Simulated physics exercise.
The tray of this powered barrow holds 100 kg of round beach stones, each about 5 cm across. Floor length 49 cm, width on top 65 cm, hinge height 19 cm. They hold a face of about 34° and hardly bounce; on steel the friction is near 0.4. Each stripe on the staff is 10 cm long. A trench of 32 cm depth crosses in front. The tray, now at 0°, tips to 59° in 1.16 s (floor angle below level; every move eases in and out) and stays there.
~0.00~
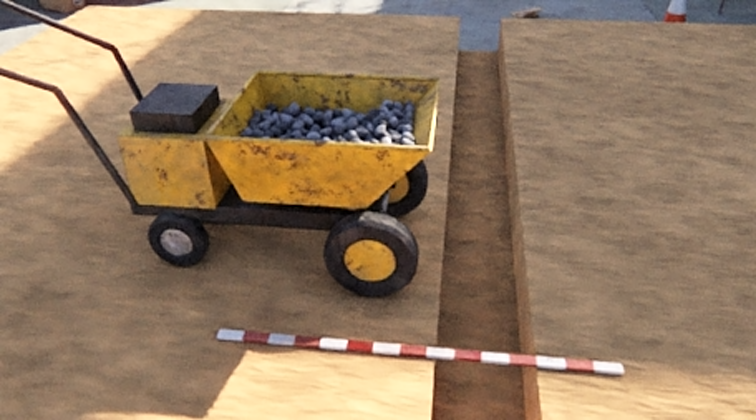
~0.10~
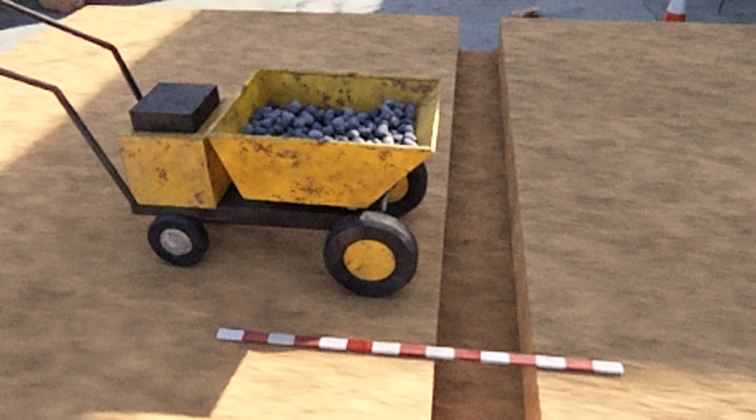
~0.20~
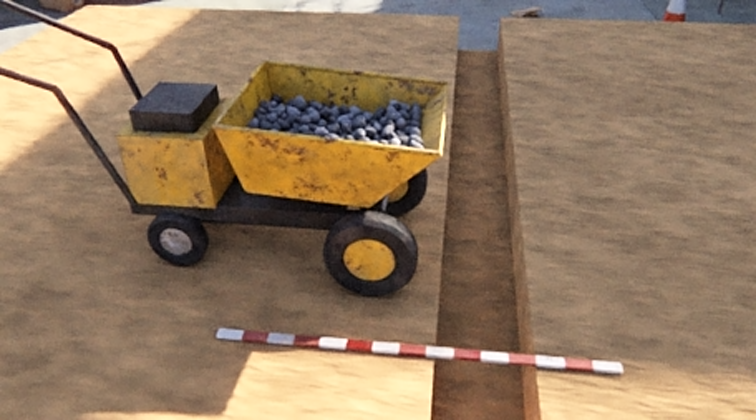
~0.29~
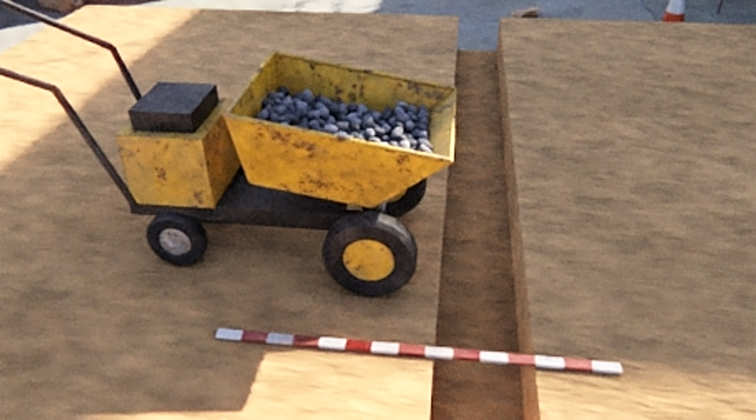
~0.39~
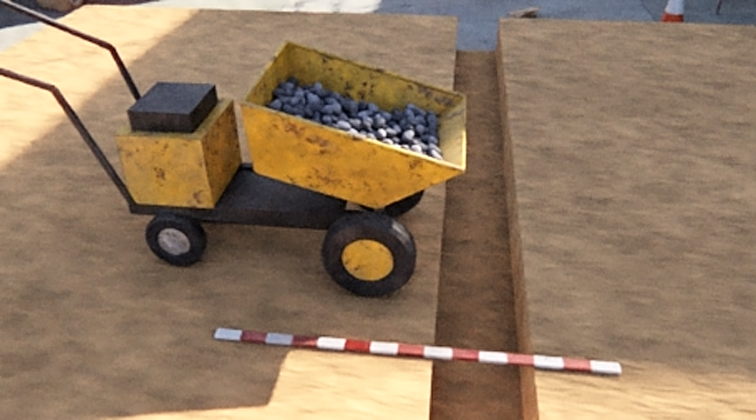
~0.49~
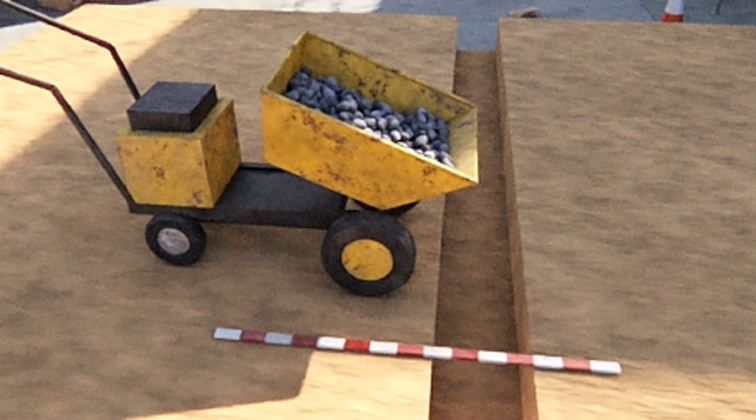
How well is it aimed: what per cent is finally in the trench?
Some 39 per cent of it.
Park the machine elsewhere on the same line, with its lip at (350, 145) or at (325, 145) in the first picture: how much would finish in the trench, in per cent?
About 85 and 80 per cent.
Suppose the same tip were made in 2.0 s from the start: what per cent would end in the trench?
Then about 45 per cent.
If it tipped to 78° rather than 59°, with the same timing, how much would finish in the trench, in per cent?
Then about 35 per cent.
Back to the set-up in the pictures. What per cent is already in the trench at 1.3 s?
Some 5 per cent.
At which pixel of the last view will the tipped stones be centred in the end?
Their middle is at about (538, 255).
After 0.9 s the floor is at 50°; 100 % in the tray; the foremost stones are at (490, 199).
After 1.3 s the floor is at 59°; 82 % in the tray, 4 % in the trench, 14 % past the trench; the foremost stones are at (564, 256).
After 1.6 s the floor is at 59°; 50 % in the tray, 5 % in the trench, 44 % past the trench; the foremost stones are at (667, 277).
After 3.6 s the floor is at 59°; 12 % in the tray, 39 % in the trench, 48 % past the trench; the foremost stones are at (742, 280).
